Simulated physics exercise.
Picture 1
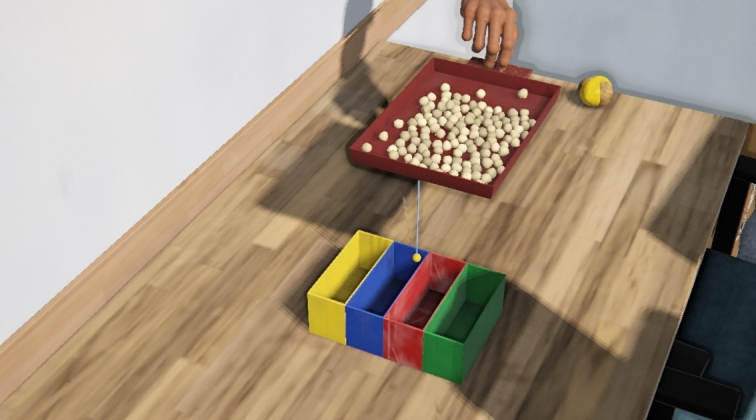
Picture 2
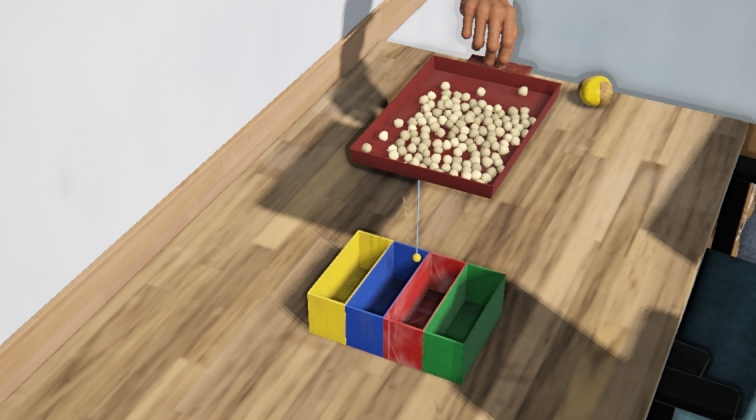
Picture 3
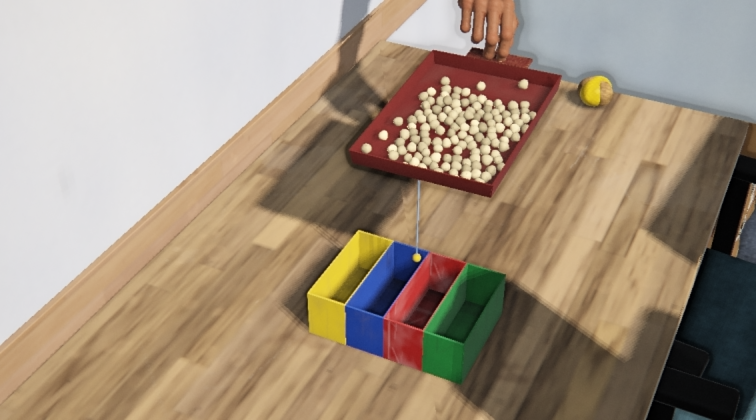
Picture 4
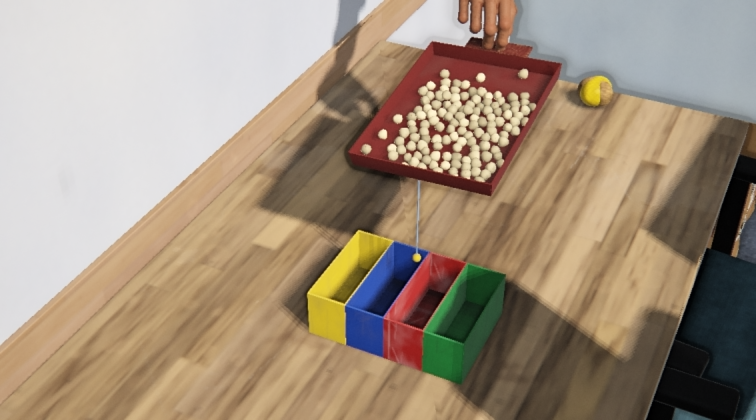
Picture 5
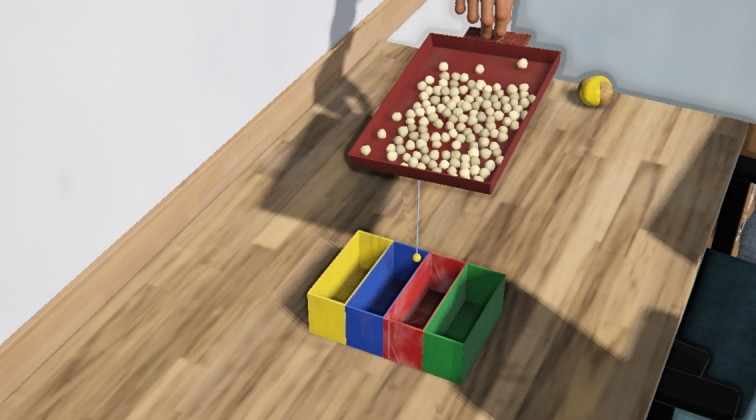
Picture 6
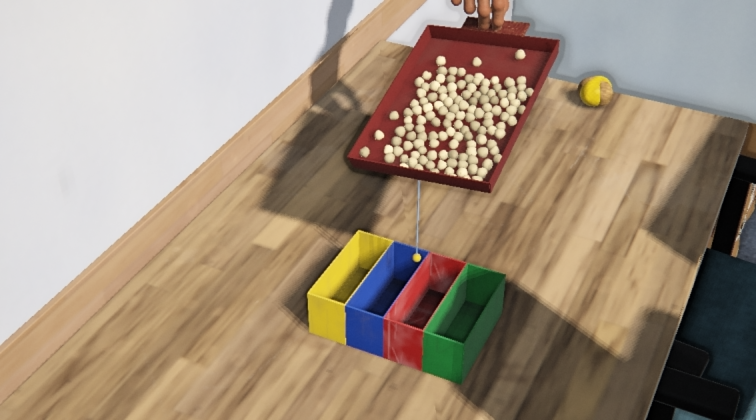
A hand slowly raises the far end of a red tray of small pale balls.
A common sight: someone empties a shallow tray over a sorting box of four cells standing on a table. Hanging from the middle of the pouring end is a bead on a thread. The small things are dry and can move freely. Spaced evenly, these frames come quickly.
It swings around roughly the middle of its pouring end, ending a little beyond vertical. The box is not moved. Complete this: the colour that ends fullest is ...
The fullest is yellow.
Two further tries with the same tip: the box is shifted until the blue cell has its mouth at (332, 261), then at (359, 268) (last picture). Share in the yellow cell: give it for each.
0 and 20 in a hundred.
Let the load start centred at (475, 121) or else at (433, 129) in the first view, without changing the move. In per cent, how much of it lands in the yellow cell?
Respectively 40 and 50 per cent.
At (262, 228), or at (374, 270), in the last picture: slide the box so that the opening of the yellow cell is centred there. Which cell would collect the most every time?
In order: The cell in green, the cell in yellow.
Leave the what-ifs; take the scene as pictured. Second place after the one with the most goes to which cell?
Rank two - the blue cell.
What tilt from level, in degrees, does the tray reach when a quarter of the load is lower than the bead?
Close to 110° of tilt at that moment.
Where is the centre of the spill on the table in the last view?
Near (273, 337).
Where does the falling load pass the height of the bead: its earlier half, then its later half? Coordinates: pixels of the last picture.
About (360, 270) to begin with, then about (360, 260).
Soon, tray tipped steeply; all on the tray.
A while on, tray tipped right over; nearly all on the tray; a stray few falling or outside the box.
Towards the end, tray tipped past a quarter turn; about half in the yellow cell; about a quarter in the blue cell; a small part in the red cell; a stray few in the green cell; about a quarter falling or outside the box.
Finally, tray tipped past a quarter turn; about half in the yellow cell; about a quarter in the blue cell; a small part in the red cell; a stray few in the green cell; about a quarter outside the box.
